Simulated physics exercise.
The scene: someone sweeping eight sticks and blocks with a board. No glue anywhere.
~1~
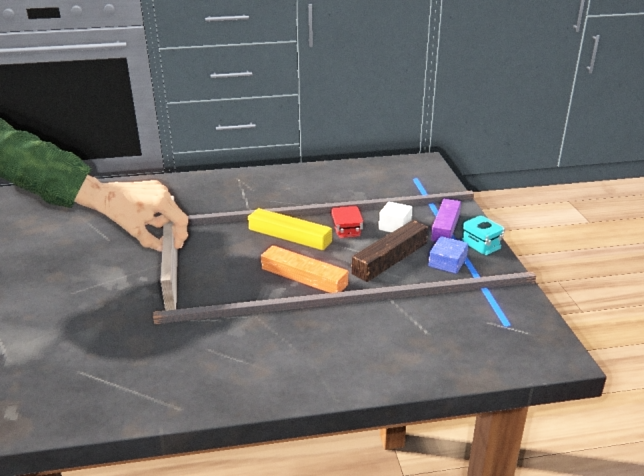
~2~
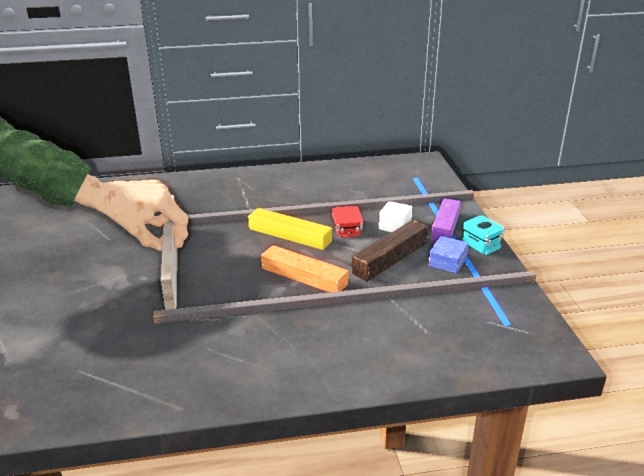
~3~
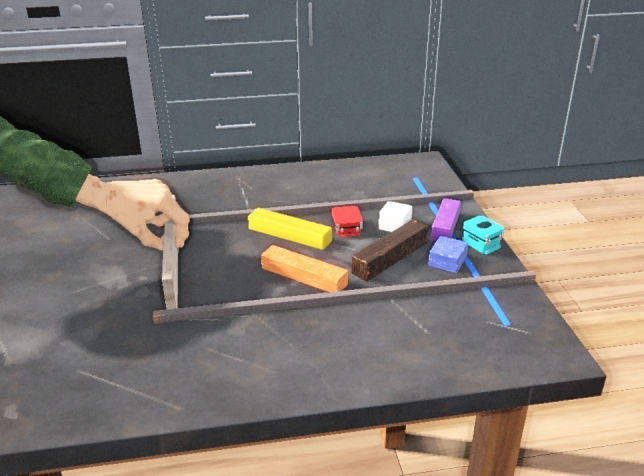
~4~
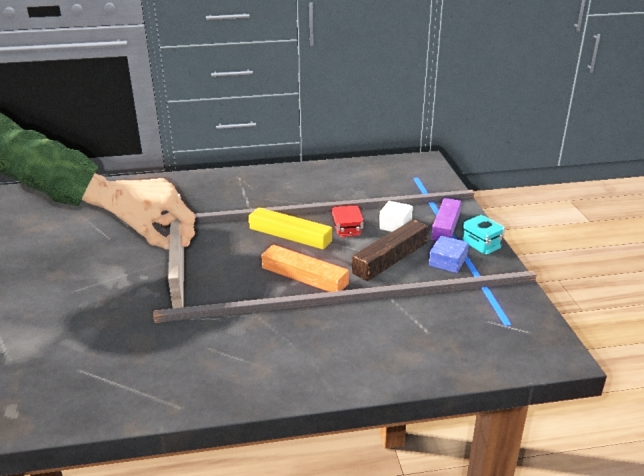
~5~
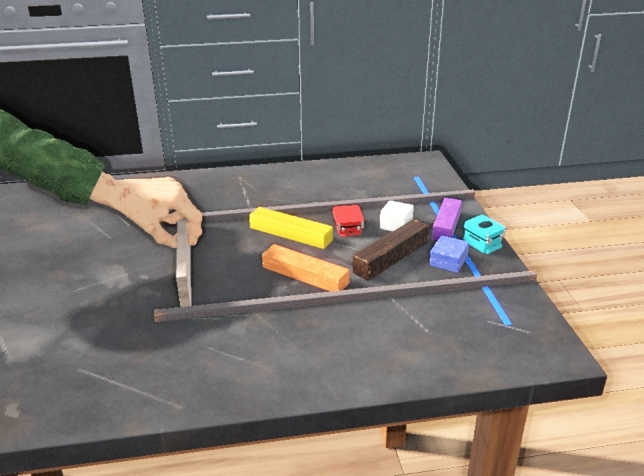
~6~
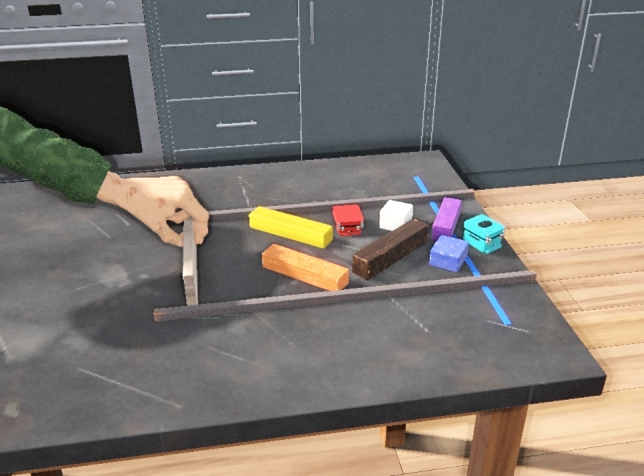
In the video, a hand in a green sleeve holds a board upright on a dark table, still at first, then slides it slightly right between two rails, while the colourful sticks and blocks ahead of it stay practically still.
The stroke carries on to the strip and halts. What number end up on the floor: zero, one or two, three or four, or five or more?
The number that fall off is three or four.
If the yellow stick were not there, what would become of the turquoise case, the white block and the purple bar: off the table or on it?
The turquoise case comes down; the white block is kept; the purple bar drops off.
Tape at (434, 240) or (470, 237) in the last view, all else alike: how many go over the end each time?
In that order 2 and 6.
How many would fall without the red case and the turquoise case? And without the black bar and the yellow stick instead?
2 in the first case, 1 in the second.
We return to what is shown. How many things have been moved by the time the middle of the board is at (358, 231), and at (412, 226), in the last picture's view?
By then 6, and 8.
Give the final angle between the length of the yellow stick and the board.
About 20°.
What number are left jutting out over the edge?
2 of them.
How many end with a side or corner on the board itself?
2 of them.
A little later, none off yet; turquoise case at rest near (483, 234); purple bar at rest near (447, 219); blue block at rest near (449, 253).
Next, none off yet; turquoise case at rest near (483, 234); purple bar shifted a little near (461, 209); blue block moving near (457, 254).
When it is over, the number that fall off is three or four; down, white block, blue block, purple bar and turquoise case.
